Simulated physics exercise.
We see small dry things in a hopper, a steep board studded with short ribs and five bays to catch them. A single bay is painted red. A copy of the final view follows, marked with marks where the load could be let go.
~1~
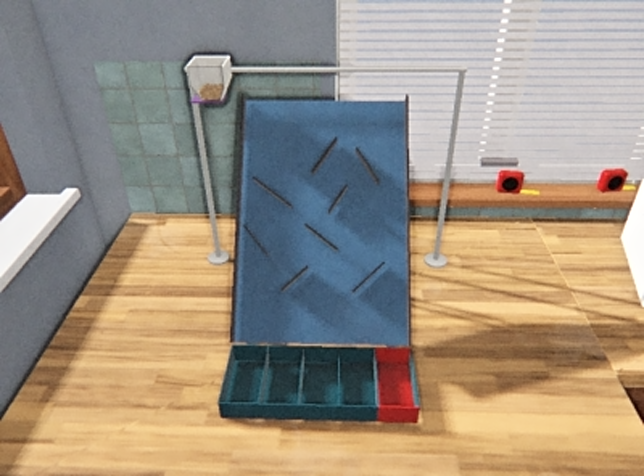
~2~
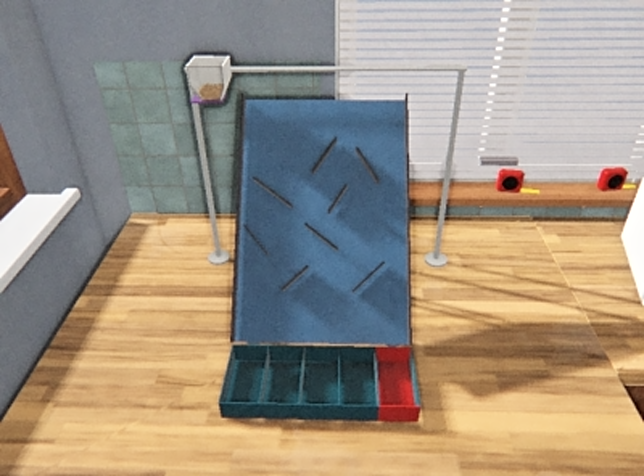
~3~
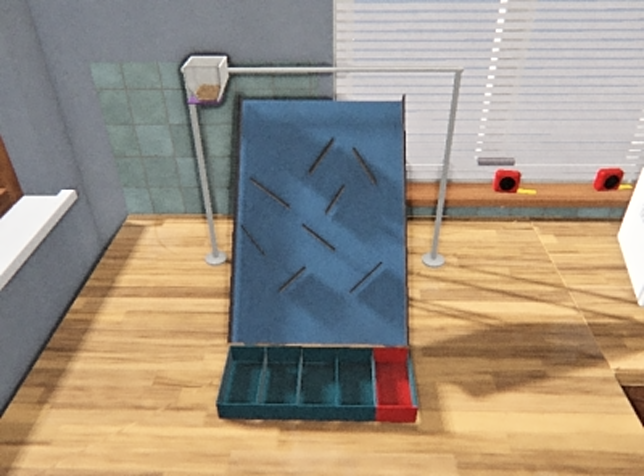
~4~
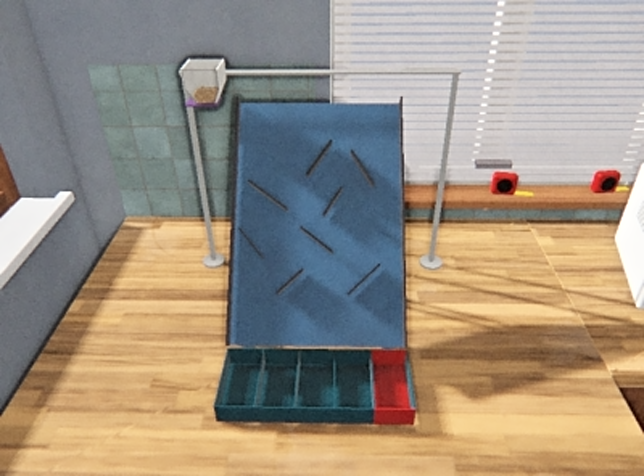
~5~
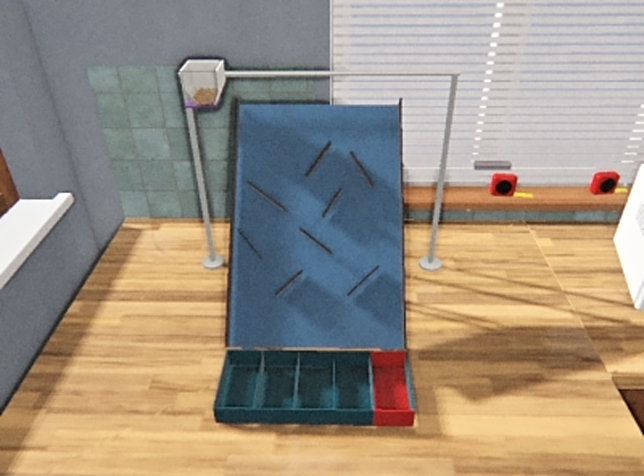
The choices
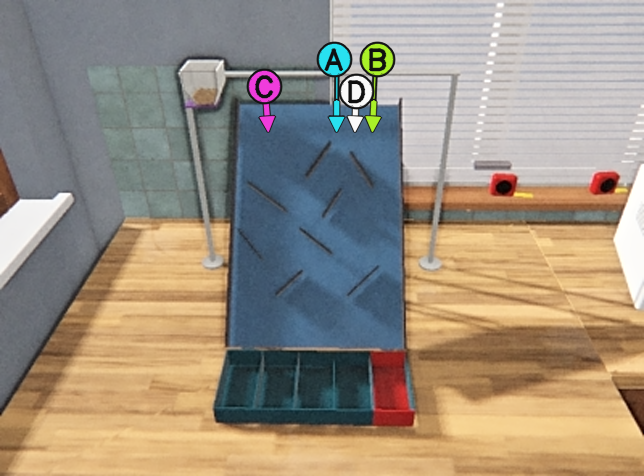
Steep blue board studded with short dark ribs standing above green bays and one red bay, nothing moving beyond slight view drift.
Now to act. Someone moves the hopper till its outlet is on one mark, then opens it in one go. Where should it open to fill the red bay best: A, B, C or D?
B works best here.
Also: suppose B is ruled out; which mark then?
It is D.
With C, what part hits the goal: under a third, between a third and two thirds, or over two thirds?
Under a third.
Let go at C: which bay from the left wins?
It is the third one.
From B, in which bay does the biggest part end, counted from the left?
The fifth from the left.
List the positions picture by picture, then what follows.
Hopper at (212, 91), round wooden beads, door shut, in the first frame.
Ribs (312, 171) to (336, 137), (357, 147) to (379, 181), (253, 177) to (291, 205), in the second frame.
Ribs (326, 212) to (344, 185), (241, 225) to (264, 255), (302, 224) to (335, 249), in the third frame.
Ribs (276, 293) to (303, 269), (348, 294) to (380, 264), in the fourth frame.
Red bay at (394, 417), number 5 of 5 from the left, in the fifth frame.
On the marked copy, mark A meets the board at (336, 126); mark B meets the board at (372, 126); mark C meets the board at (267, 126); mark D meets the board at (355, 126).
If A is chosen, a stray few in the red bay, most in other bays, a small part outside the box.
If B is chosen, about two thirds in the red bay, a small part in other bays, about a quarter outside the box.
If C is chosen, a stray few in the red bay, nearly all in other bays, a stray few outside the box.
If D is chosen, about a third in the red bay, about a third in other bays, about a quarter outside the box.
